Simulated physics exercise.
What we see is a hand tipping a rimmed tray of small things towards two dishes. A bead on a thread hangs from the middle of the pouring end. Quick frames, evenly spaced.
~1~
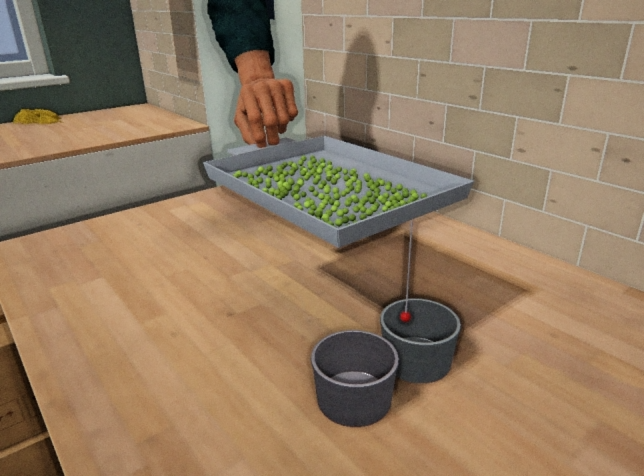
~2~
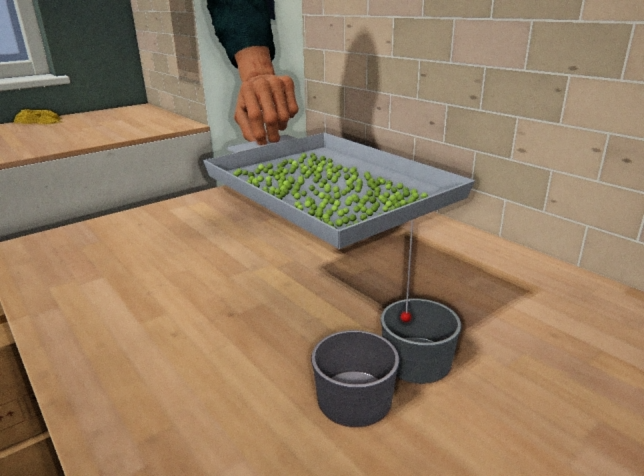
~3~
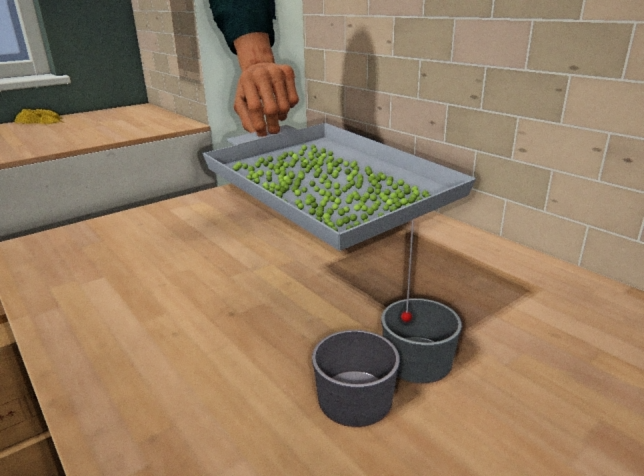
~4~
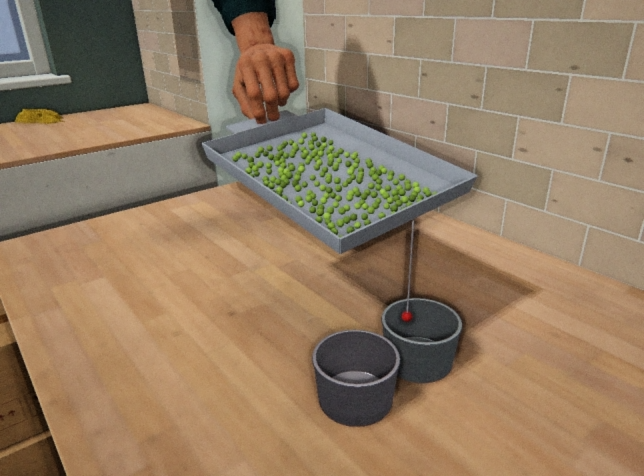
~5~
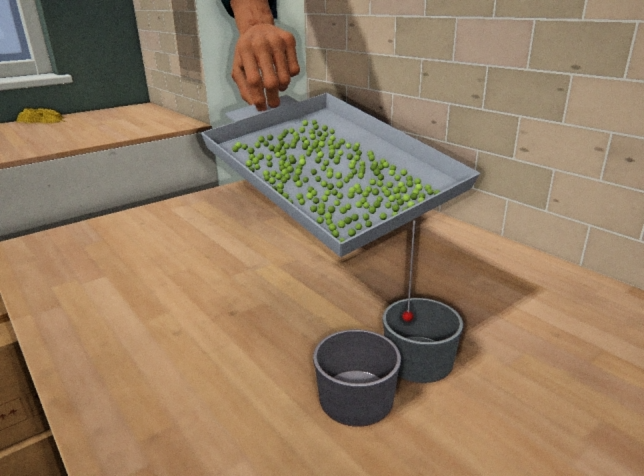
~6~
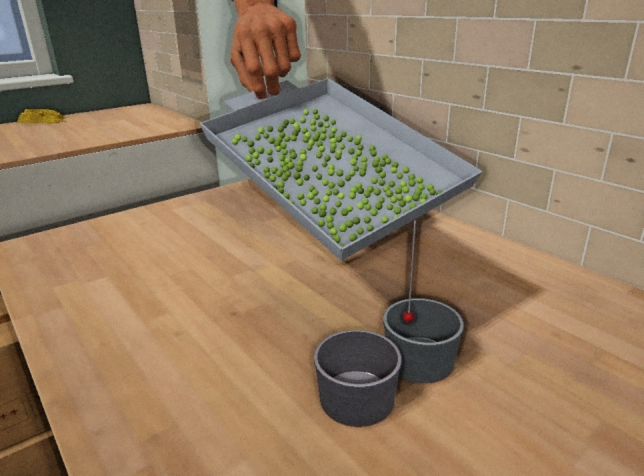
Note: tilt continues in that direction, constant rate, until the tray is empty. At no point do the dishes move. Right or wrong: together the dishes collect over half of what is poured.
Right.
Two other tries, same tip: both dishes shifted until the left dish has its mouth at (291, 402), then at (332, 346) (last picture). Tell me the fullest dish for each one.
In turn: The right-hand dish; left.
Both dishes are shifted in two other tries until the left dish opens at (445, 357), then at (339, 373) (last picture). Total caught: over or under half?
At place one a lesser share; at place two the greater share.
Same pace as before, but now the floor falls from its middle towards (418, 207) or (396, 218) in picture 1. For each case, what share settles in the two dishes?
Case one near 10 %; case two near 10 %.
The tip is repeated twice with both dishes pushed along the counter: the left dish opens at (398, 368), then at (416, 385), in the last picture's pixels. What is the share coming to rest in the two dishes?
Trial 1 around 30 percent, trial 2 around 10 percent.
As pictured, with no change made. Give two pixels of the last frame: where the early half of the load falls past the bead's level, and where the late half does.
Starting near (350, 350), moving on to near (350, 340).
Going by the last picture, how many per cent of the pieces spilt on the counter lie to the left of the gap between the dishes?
That's about 60 per cent of the spill.
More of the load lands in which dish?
The fuller one is the left side.
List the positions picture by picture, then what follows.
In the first frame, corners of the pouring end at (339, 227) and (468, 181), level; middle of the load at (328, 188), dried peas; left dish at (383, 397); right dish at (448, 355); bead on its thread at (406, 317).
In the second frame, corners of the pouring end at (339, 228) and (469, 180), level; middle of the load at (328, 187).
In the third frame, corners of the pouring end at (340, 231) and (470, 178), tipped barely, lowest at the left corner; middle of the load at (329, 183).
In the fourth frame, corners of the pouring end at (340, 235) and (472, 175), tipped a little, lowest at the left corner; middle of the load at (329, 177).
In the fifth frame, corners of the pouring end at (342, 240) and (474, 173), tipped a little, lowest at the left corner; middle of the load at (330, 171).
In the sixth frame, corners of the pouring end at (342, 245) and (476, 171), tipped clearly, lowest at the left corner; middle of the load at (331, 168); left dish at (386, 396); right dish at (451, 355).
Soon, tray tipped steeply; nearly all on the tray; a stray few outside both; a small part in the air.
A while on, tray tipped past a quarter turn; about half on the tray; about a quarter in the left dish; a small part outside both; about a quarter in the air.
Towards the end, tray tipped past a quarter turn; nearly all in the left dish; a small part outside both.
Finally, tray tipped past a quarter turn; nearly all in the left dish; none in the right dish; a small part outside both.
